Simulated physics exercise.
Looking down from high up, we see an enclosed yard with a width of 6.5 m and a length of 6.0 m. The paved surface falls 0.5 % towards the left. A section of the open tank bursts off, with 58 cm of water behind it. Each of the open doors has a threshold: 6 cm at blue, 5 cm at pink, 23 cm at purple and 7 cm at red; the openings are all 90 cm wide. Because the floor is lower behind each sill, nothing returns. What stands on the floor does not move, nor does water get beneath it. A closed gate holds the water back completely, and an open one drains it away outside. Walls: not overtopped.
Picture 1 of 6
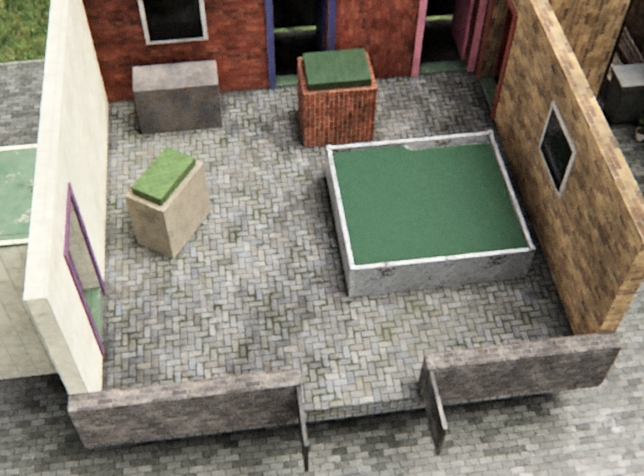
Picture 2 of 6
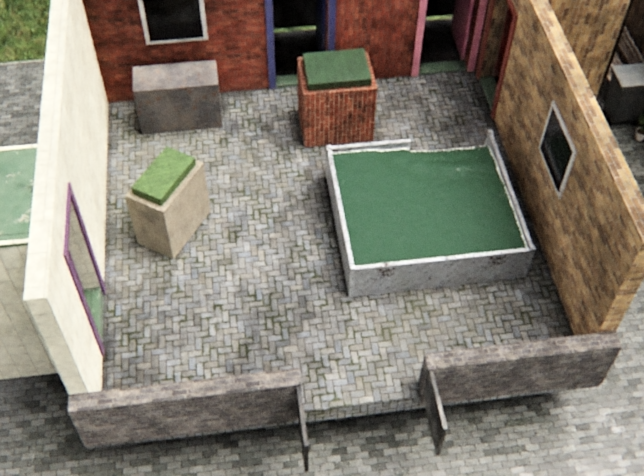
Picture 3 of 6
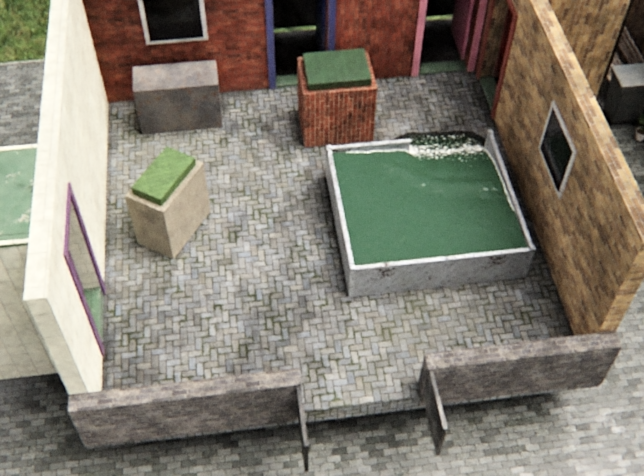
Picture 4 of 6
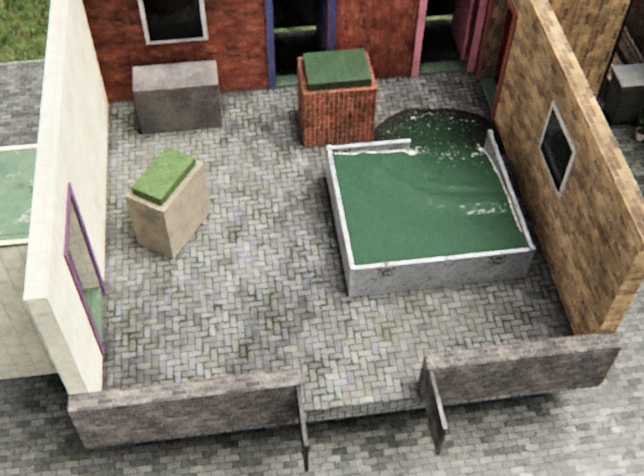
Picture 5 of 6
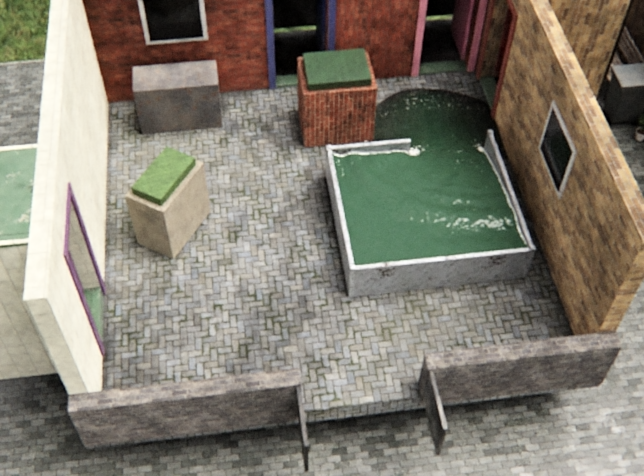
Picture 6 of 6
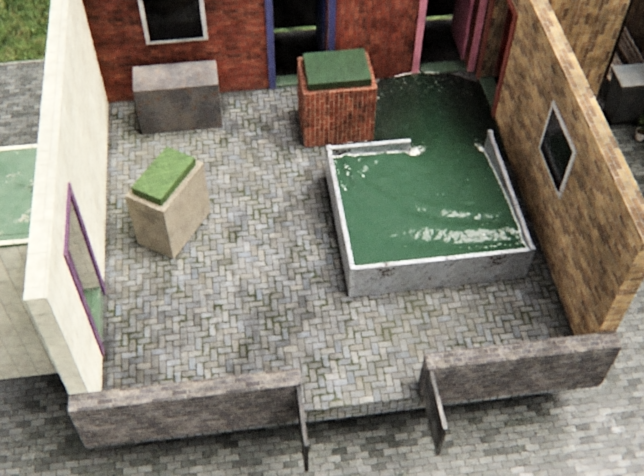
Green water breaking through the far side of an open tank and spreading across the paving between a brick block and wall.
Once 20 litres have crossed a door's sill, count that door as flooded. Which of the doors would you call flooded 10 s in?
I would call the blue door flooded; I would call the pink door flooded; I would call the purple door not flooded; I would call the red door flooded.
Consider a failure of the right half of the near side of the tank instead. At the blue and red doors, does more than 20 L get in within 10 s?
Well, against that limit, at blue it's within bounds, and at red it's within bounds.
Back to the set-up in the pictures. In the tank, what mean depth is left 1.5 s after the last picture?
Roughly 36 cm on average.
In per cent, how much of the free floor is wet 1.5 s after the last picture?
Roughly 20 % of the floor is wet.
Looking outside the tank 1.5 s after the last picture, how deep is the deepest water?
Depth: Approx. 38 cm.
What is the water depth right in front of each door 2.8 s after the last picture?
You'd see blue at 10 cm, pink at 26 cm, purple at 0 cm and red at 20 cm.
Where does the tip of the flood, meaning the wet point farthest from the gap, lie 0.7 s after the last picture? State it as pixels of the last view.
Around pixel (306, 87).
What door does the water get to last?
It would be the purple one.
Then, 0.7 s after the last picture water covers 15 % of the floor and is deepest (42 cm) near (476, 71); blue door 3 cm at the sill, 0 L in, pink door 24 cm at the sill, 73 L in, purple door not reached, red door 18 cm at the sill, 3 L in.
Then, 1.5 s after the last picture water covers 20 % of the floor and is deepest (38 cm) near (459, 80); blue door 7 cm at the sill, 0 L in, pink door 36 cm at the sill, 254 L in, purple door not reached, red door 20 cm at the sill, 48 L in.
Then, 2.8 s after the last picture water covers 30 % of the floor and is deepest (28 cm) near (479, 78); blue door 10 cm at the sill, 5 L in, pink door 26 cm at the sill, 521 L in, purple door not reached, red door 20 cm at the sill, 135 L in.
Then, 5.3 s after the last picture water covers 55 % of the floor and is deepest (18 cm) near (481, 85); blue door 9 cm at the sill, 29 L in, pink door 18 cm at the sill, 762 L in, purple door not reached, red door 17 cm at the sill, 273 L in.
Then, 9.3 s after the last picture water covers 85 % of the floor and is deepest (12 cm) near (226, 108); blue door 7 cm at the sill, 46 L in, pink door 12 cm at the sill, 932 L in, purple door 2 cm at the sill, 0 L in, red door 11 cm at the sill, 360 L in.
